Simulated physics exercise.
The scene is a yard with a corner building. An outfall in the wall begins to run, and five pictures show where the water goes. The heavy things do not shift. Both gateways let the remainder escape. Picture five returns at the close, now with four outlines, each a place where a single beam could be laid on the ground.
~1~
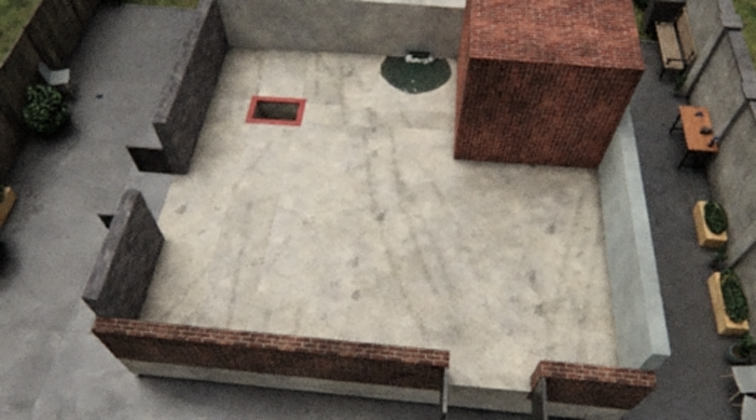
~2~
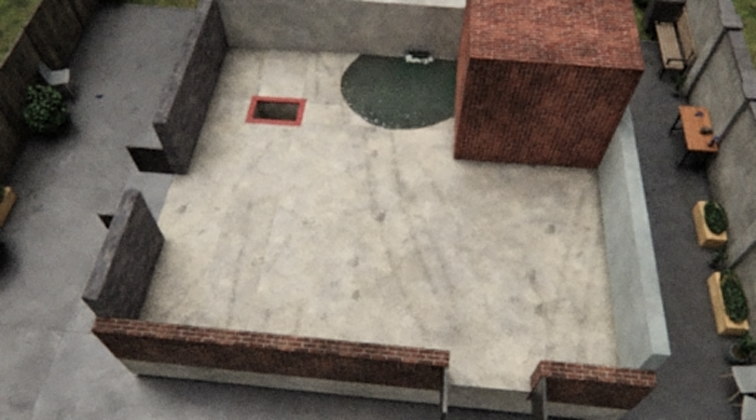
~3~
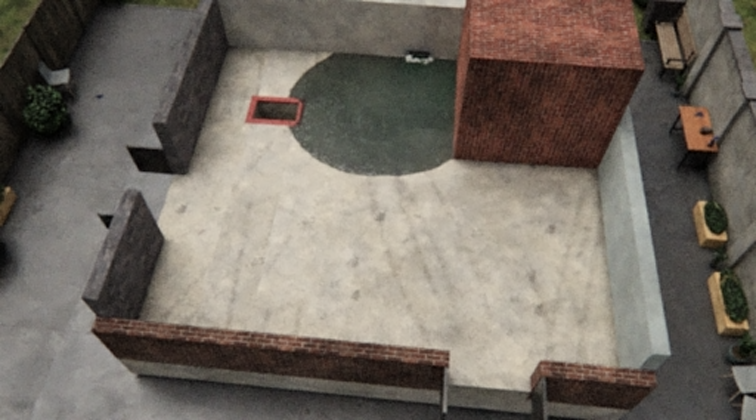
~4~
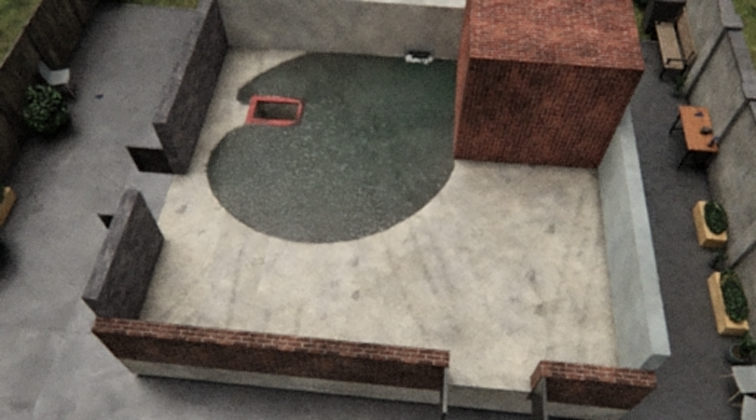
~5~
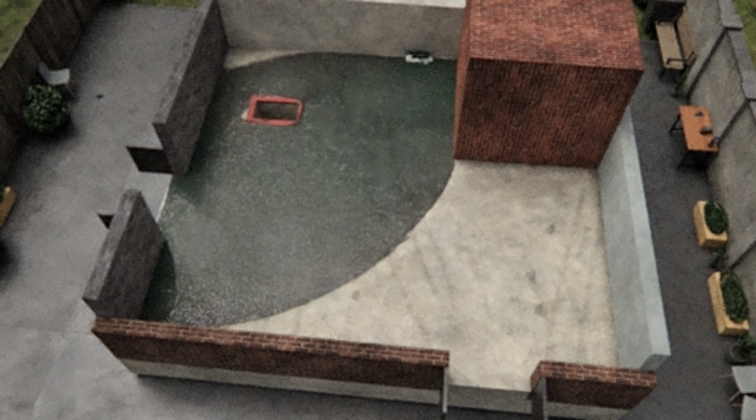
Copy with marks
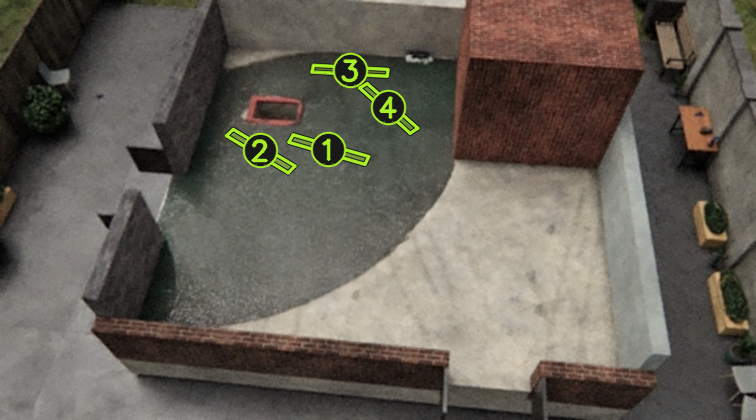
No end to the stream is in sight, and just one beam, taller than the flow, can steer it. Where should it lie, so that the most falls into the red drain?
Take 1.
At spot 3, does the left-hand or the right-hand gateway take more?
The left gate.
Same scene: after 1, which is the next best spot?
Here it is spot 2.
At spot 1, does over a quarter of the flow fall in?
Yes.
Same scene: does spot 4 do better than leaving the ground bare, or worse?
Spot 4 is worse.
In lime, 1 from (291, 138) to (366, 160); 2 from (229, 132) to (291, 169); 3 from (312, 68) to (387, 72); 4 from (363, 85) to (414, 130).
For spot 1, about 49 % of the stream goes into the red drain, about 50 % out by the gates.
For spot 2, about 29 % of the stream goes into the red drain, about 69 % out by the gates.
For spot 3, about 10 % of the stream goes into the red drain, about 88 % out by the gates.
For spot 4, about 12 % of the stream goes into the red drain, about 86 % out by the gates.
